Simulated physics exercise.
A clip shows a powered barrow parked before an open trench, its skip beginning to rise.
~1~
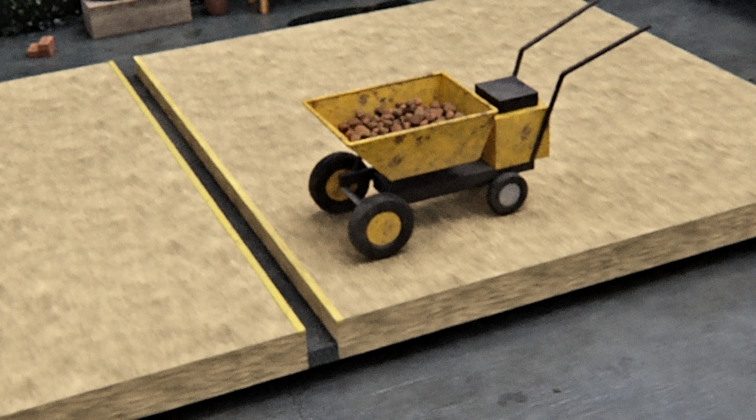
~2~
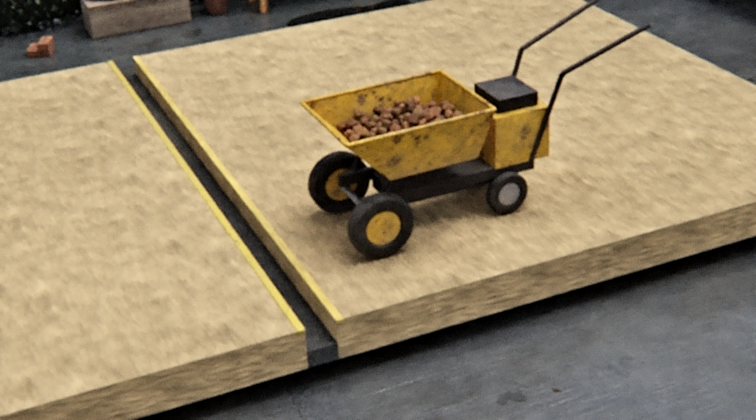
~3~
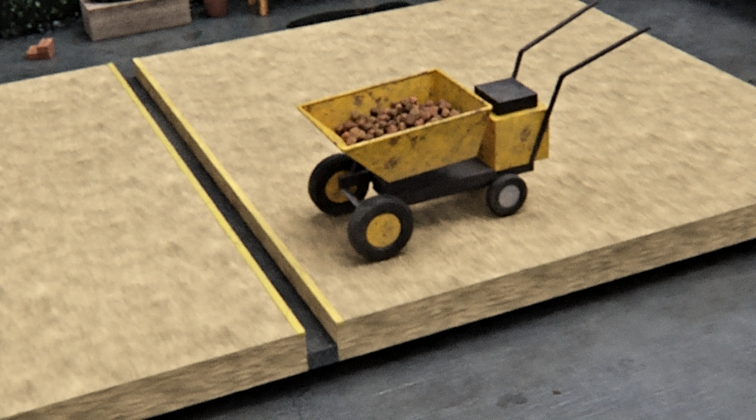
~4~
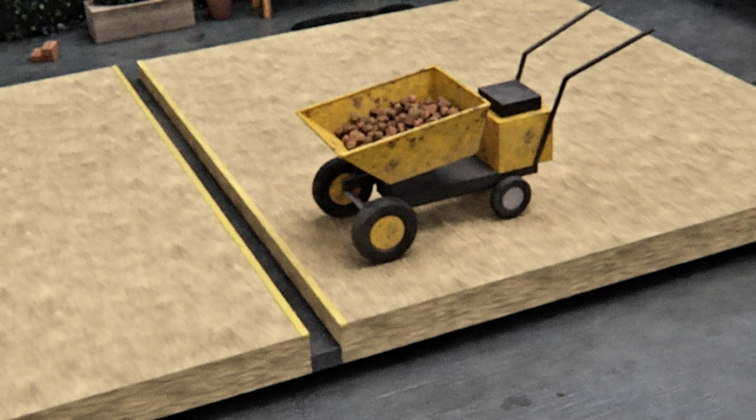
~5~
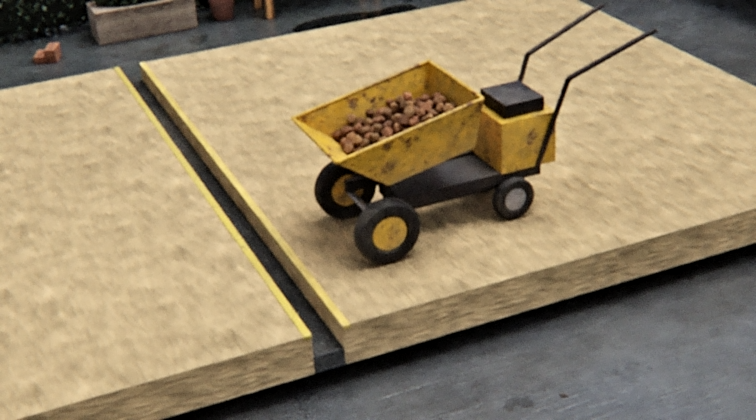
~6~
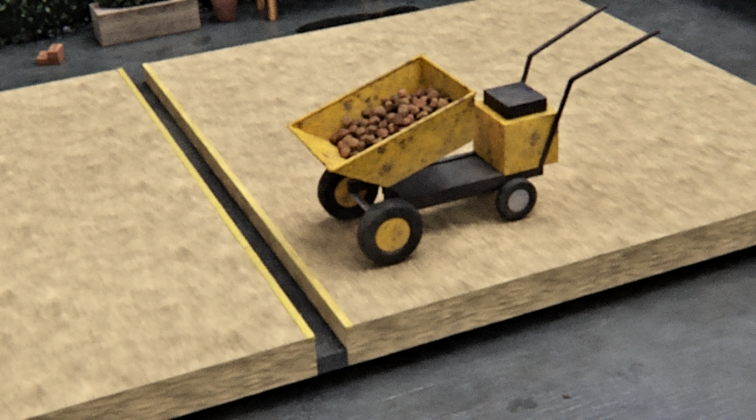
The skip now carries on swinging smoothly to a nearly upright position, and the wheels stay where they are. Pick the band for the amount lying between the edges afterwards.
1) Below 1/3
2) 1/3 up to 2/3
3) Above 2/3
Answer: 1.
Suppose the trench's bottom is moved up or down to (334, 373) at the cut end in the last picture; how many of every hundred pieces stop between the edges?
Something like 20 %.
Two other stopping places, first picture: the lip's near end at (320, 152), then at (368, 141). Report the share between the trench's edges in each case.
First try: Some 0 %; second try: 50 %.
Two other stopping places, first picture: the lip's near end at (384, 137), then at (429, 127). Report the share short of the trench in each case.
Roughly 20 percent first, then roughly 50 percent.
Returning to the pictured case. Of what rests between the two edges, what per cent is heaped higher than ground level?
Estimate: Near 0 per cent.
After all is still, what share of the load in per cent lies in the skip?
Around 0 per cent.
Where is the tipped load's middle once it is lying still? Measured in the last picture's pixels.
Close to (224, 272), more or less.
Just after the last frame, skip tipped steeply; every one in the skip.
A moment on, skip tipped right over; the larger part in the skip; just a few in or heaped over the trench; roughly a quarter beyond it; just a few falling.
Further on, skip tipped right over; about a tenth in the skip; about a tenth in or heaped over the trench; the larger part beyond it.
When it is over, skip tipped right over; roughly a quarter in or heaped over the trench; the larger part beyond it.
